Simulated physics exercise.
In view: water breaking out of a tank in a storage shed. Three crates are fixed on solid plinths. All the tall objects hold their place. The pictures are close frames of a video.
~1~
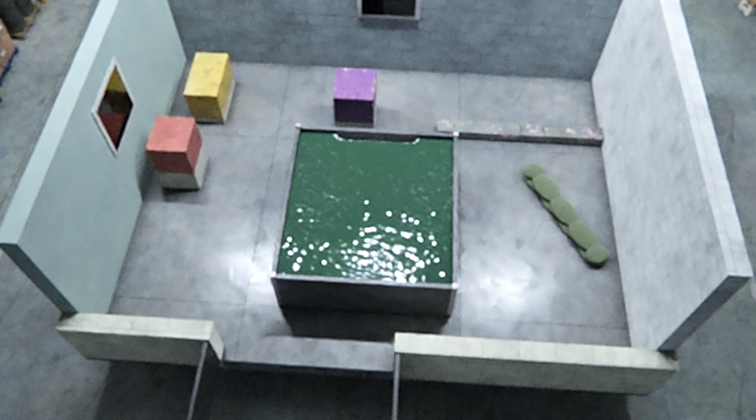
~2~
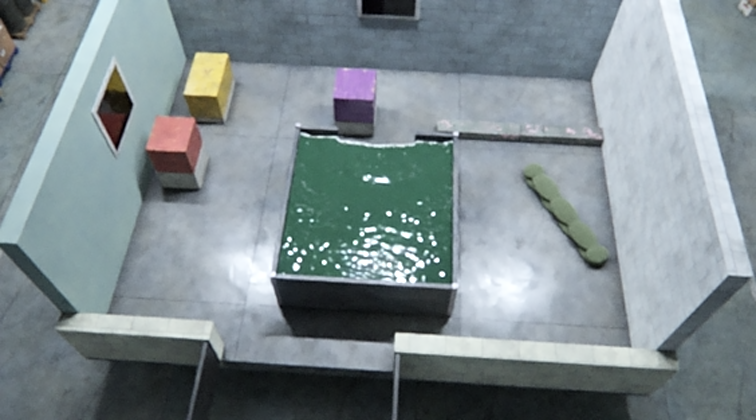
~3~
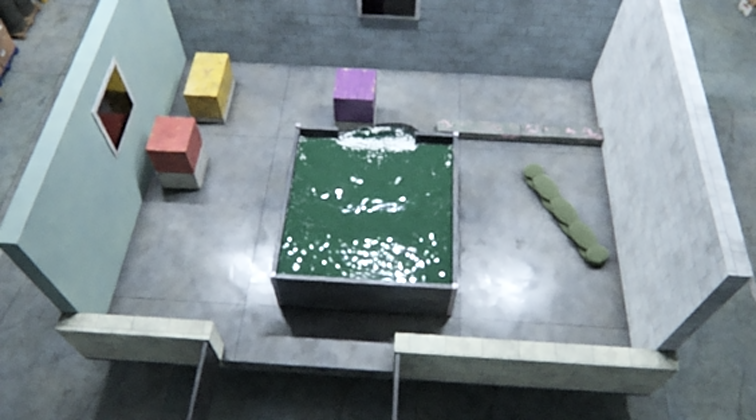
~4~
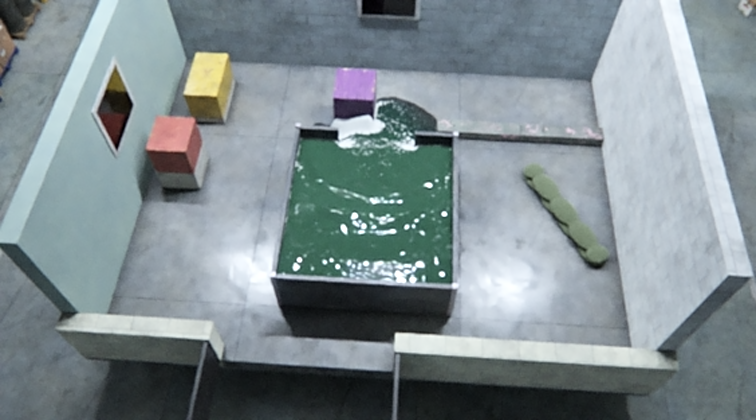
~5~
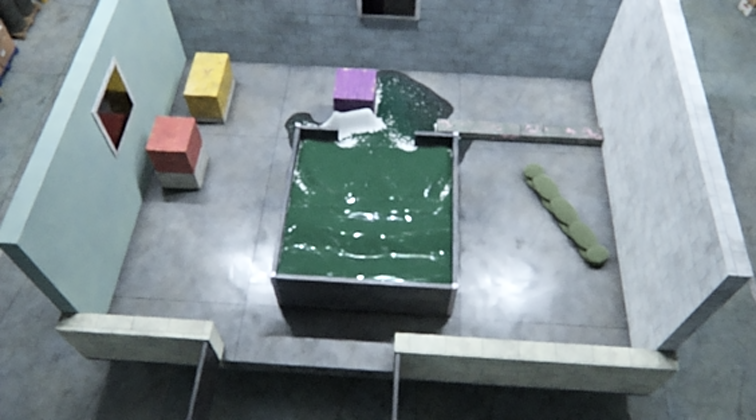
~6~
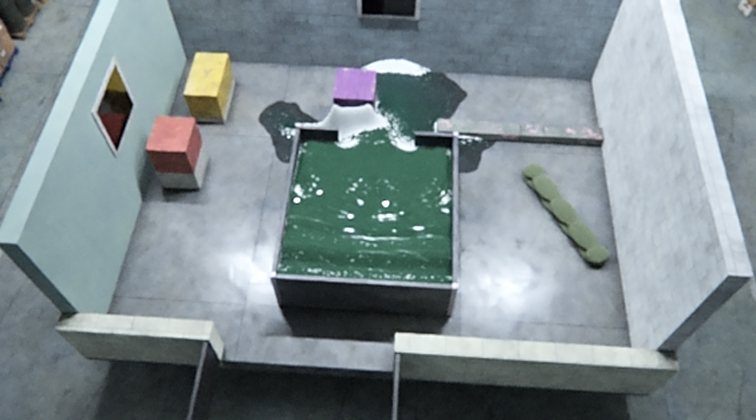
A square tank of green water stood in a walled shed, then water poured through a gap in its far side, surged around the purple block and spread across the floor behind it.
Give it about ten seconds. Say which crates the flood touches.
The purple crate is wetted; the red crate escapes dry; the yellow crate is wetted.
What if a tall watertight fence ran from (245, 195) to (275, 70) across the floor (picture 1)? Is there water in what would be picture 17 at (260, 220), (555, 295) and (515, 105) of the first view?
As listed: Awash, not flooded, wet.
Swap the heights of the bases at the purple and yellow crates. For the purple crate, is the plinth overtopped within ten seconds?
One by one: Purple crate is topped.
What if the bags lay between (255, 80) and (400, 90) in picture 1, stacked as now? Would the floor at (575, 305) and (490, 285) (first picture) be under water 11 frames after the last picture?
In turn: No water, not flooded.
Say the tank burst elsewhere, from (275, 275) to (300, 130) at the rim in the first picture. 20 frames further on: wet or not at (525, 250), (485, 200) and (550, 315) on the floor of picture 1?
As listed: Not flooded, no water, free of water.
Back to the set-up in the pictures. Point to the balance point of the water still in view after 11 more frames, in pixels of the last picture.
At about (378, 182).
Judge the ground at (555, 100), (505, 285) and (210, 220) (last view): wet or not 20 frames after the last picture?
In that order: Covered, free of water, under water.
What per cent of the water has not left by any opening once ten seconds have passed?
Roughly 94 per cent.
A moment on, water covers 30 % of the floor; the purple crate water round its plinth, the red crate water round its plinth, the yellow crate water round its plinth.
Next, water covers 50 % of the floor; the purple crate water round its plinth, the red crate water round its plinth, the yellow crate water round its plinth.
Then, water covers 65 % of the floor; the purple crate water round its plinth, the red crate water round its plinth, the yellow crate water round its plinth.
Later, water covers 95 % of the floor; the purple crate water round its plinth, the red crate water round its plinth, the yellow crate water round its plinth.
In the end, water covers 95 % of the floor; the purple crate was topped, the red crate stayed above the water, the yellow crate was topped.
